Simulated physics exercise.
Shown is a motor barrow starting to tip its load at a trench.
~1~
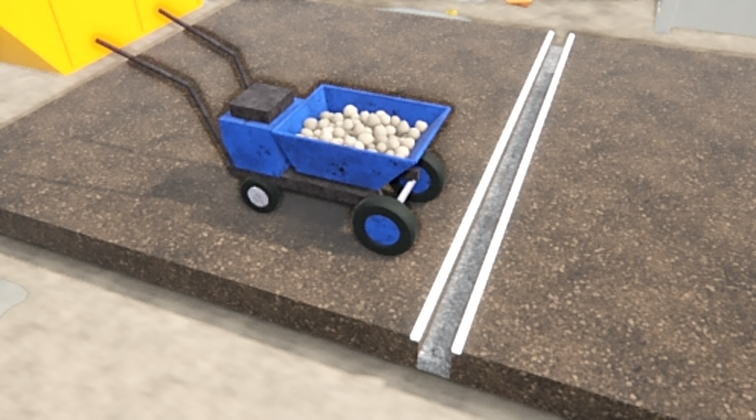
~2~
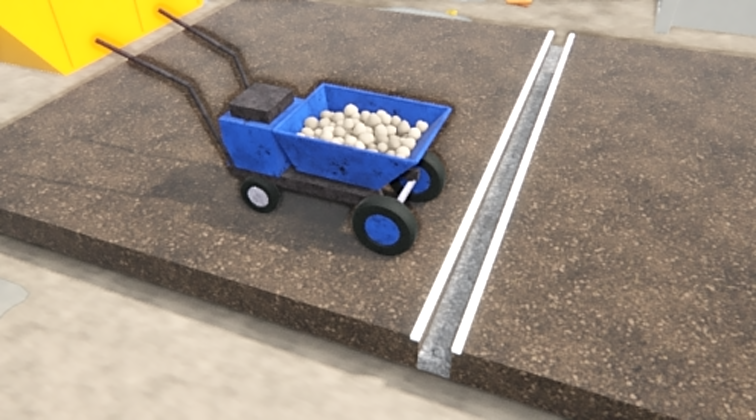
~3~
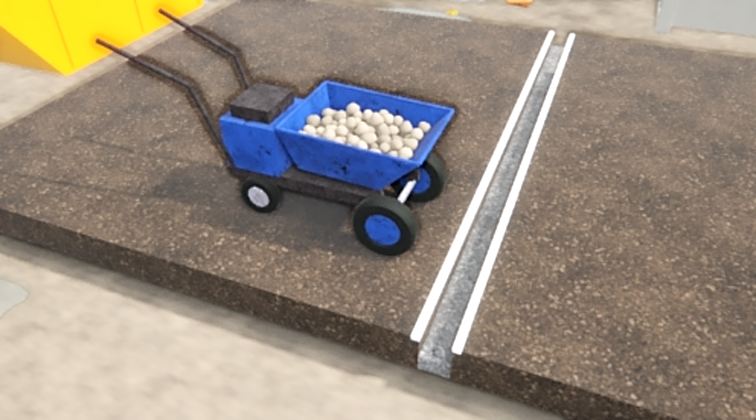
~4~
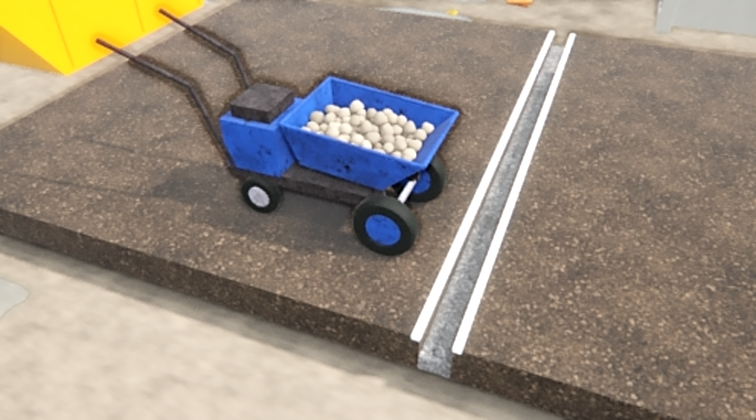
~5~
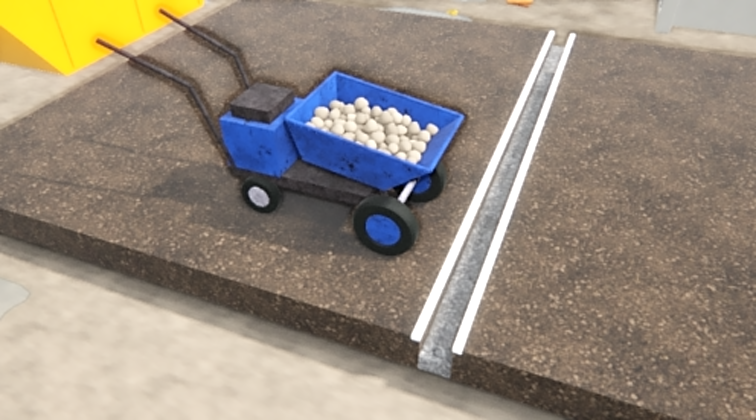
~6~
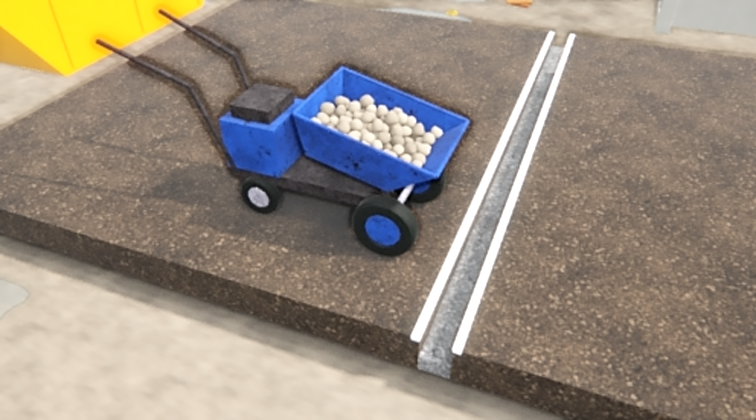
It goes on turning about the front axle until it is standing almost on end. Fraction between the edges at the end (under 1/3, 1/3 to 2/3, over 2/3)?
Way I see it, the trench ends up with short of a third of the load.
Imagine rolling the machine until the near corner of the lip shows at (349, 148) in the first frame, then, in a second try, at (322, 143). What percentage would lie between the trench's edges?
Around 50 % the first time and around 40 % the second.
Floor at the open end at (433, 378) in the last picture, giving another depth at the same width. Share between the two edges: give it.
Roughly 10 in a hundred.
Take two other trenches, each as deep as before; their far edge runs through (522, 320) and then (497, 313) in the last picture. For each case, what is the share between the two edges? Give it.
The share would be 90 % first and 60 % second.
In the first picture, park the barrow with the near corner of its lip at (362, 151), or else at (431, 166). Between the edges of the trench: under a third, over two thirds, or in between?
Spot 1: The middle third. Spot 2: Under a third.
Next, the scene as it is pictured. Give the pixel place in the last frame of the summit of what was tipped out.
In the last picture, the peak is close to (524, 234).
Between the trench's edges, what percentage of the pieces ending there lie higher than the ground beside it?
Estimate: Near 5 per cent.
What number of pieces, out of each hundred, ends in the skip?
Estimate: Some 0 %.
Just after the last frame, skip tipped steeply; every one in the skip.
A moment on, skip tipped right over; roughly two thirds in the skip; just a few in or heaped over the trench; roughly a quarter beyond it; about a tenth falling.
Further on, skip tipped right over; about a tenth in the skip; about a tenth in or heaped over the trench; the larger part beyond it.
When it is over, skip tipped right over; just a few in the skip; about a tenth in or heaped over the trench; the larger part beyond it.
